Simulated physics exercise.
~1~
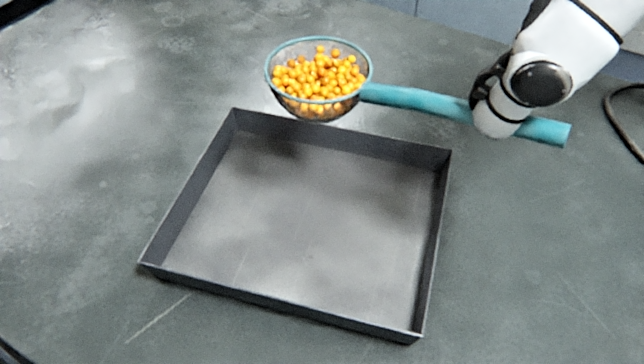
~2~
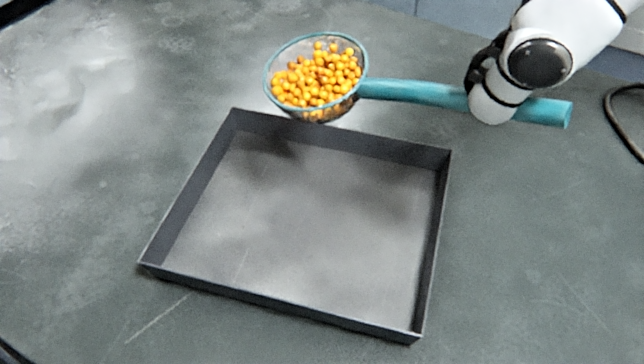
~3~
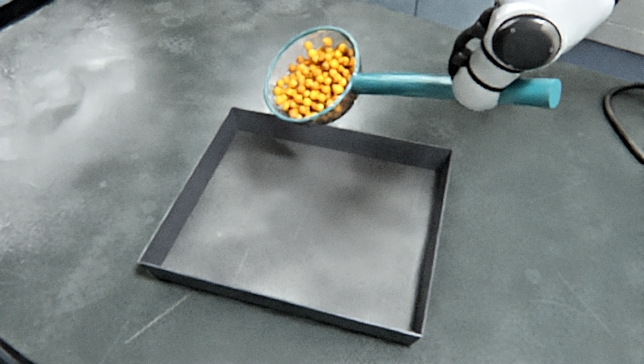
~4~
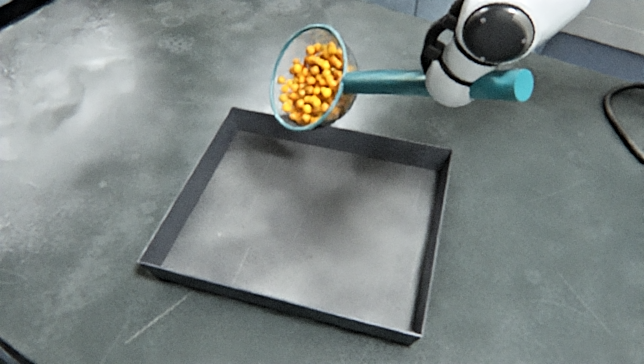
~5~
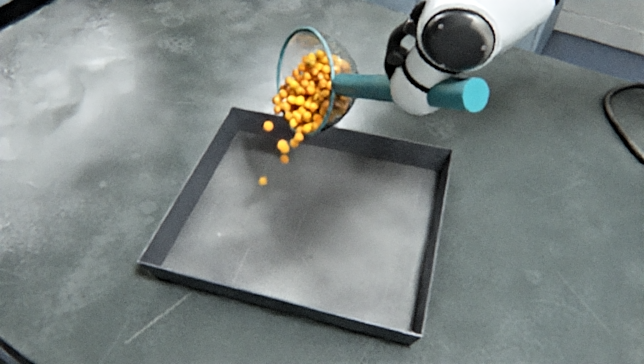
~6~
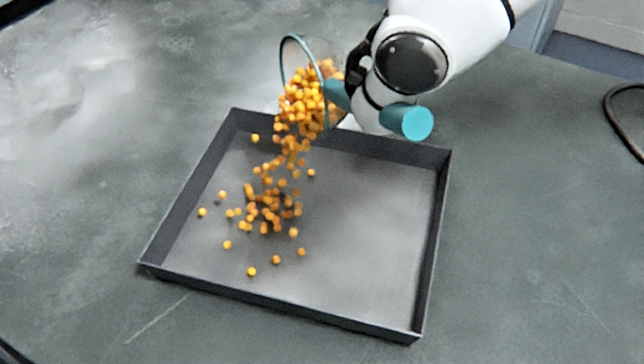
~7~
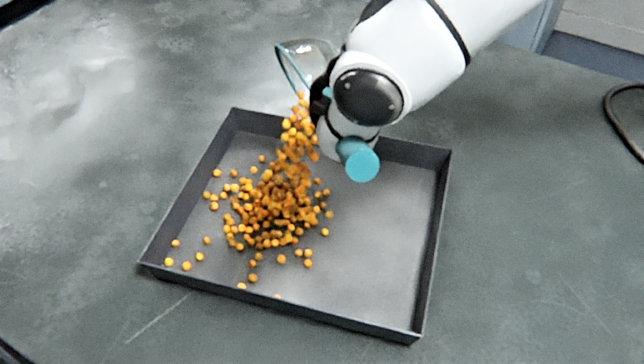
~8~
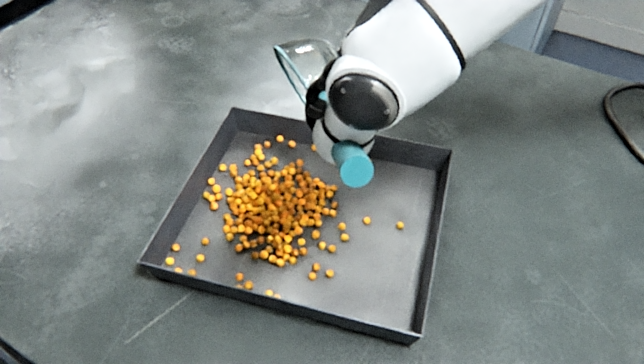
A white robot arm tilted a clear ladle with a teal handle over a shallow dark tray, and its orange-yellow kernels trickled, then poured out, bouncing and scattering until they lay in a loose heap in the tray beneath the emptied ladle.
